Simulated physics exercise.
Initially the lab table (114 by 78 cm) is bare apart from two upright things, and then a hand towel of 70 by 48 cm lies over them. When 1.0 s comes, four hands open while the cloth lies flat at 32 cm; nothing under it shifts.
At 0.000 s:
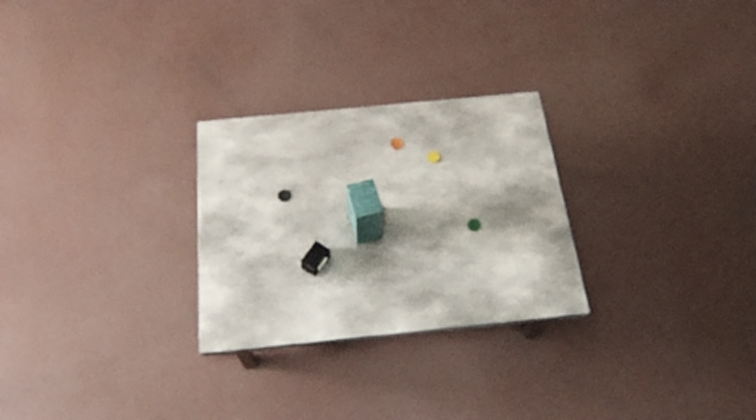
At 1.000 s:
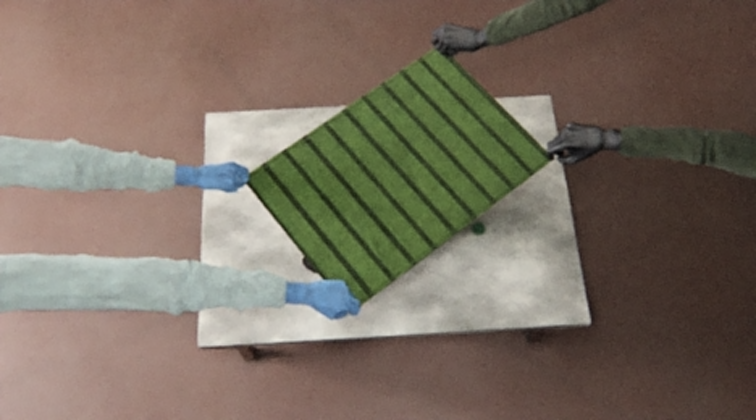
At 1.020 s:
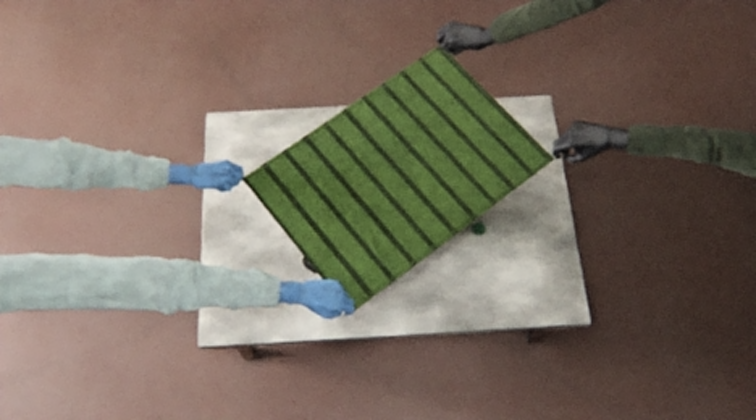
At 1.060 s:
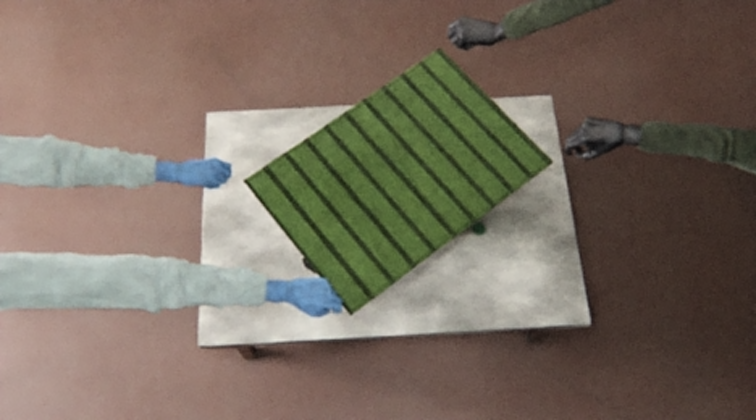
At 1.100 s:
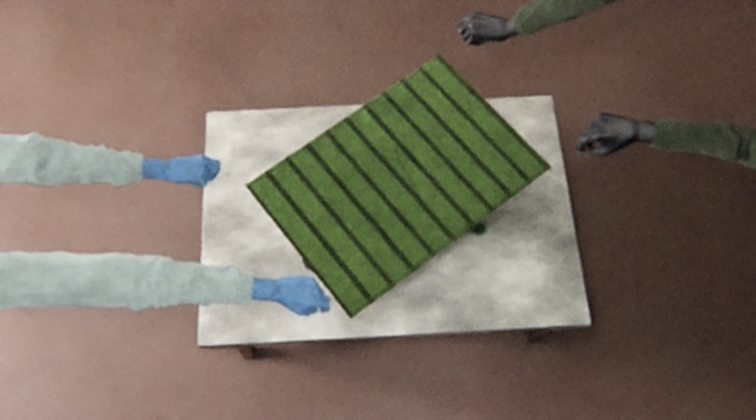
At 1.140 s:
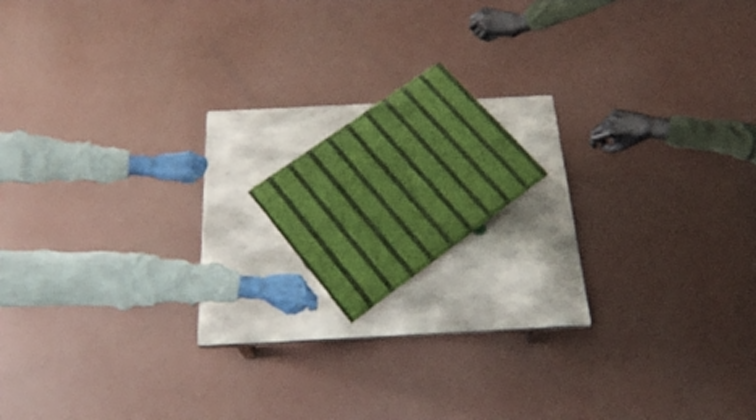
A green cloth with dark stripes, stretched flat by four hands above a pale table holding a teal block, a small black box and colored discs, is released and sinks slightly, still level, as the hands draw back left and right.
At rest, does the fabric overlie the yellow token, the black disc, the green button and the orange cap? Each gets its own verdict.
Result: Yellow token vanishes under it, black disc remains in the open, green button vanishes under it, orange cap vanishes under it.
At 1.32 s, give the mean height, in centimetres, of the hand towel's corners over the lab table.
0 cm.
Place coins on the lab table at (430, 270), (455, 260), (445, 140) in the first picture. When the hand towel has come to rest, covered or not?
The first is left exposed; the second is left exposed; the third is left exposed.
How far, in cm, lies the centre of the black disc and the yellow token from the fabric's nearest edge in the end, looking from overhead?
First: Approx. 7 cm; second: Approx. 2 cm.
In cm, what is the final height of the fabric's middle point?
About 17 cm up.
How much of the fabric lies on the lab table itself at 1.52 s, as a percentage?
25 %.
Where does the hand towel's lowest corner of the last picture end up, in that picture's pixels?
Near pixel (356, 297).
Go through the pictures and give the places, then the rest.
The first frame shows yellow token (434, 157); black disc (284, 195); green button (475, 224); orange cap (397, 143); teal block (365, 198), 19 cm tall; black box (315, 255), 6 cm tall.
The second frame shows hand towel corners (351, 314) (242, 178) (440, 45) (554, 159); highest point 32 cm, lowest 32 cm.
The third frame shows hand towel corners (351, 314) (242, 179); highest point 32 cm, lowest 32 cm.
The fourth frame shows hand towel corners (351, 316) (243, 181); highest point 30 cm, lowest 30 cm.
The fifth frame shows hand towel corners (351, 319) (245, 186); highest point 27 cm, lowest 27 cm.
The sixth frame shows hand towel corners (351, 323) (248, 192) (439, 63) (548, 175); highest point 24 cm, lowest 23 cm.
After 1.3 s, 20 % of it is down, spanning 66 by 66 cm, above orange cap, green button, yellow token.
After 1.5 s, 25 % of it is down, spanning 62 by 64 cm, above orange cap, green button, yellow token.
After 1.7 s, 30 % of it is down, spanning 61 by 64 cm, above orange cap, green button, yellow token.
After 1.9 s, 30 % of it is down, spanning 61 by 62 cm, above orange cap, green button, yellow token.
After 2.7 s, 30 % of it is down, spanning 61 by 62 cm, above orange cap, green button, yellow token.
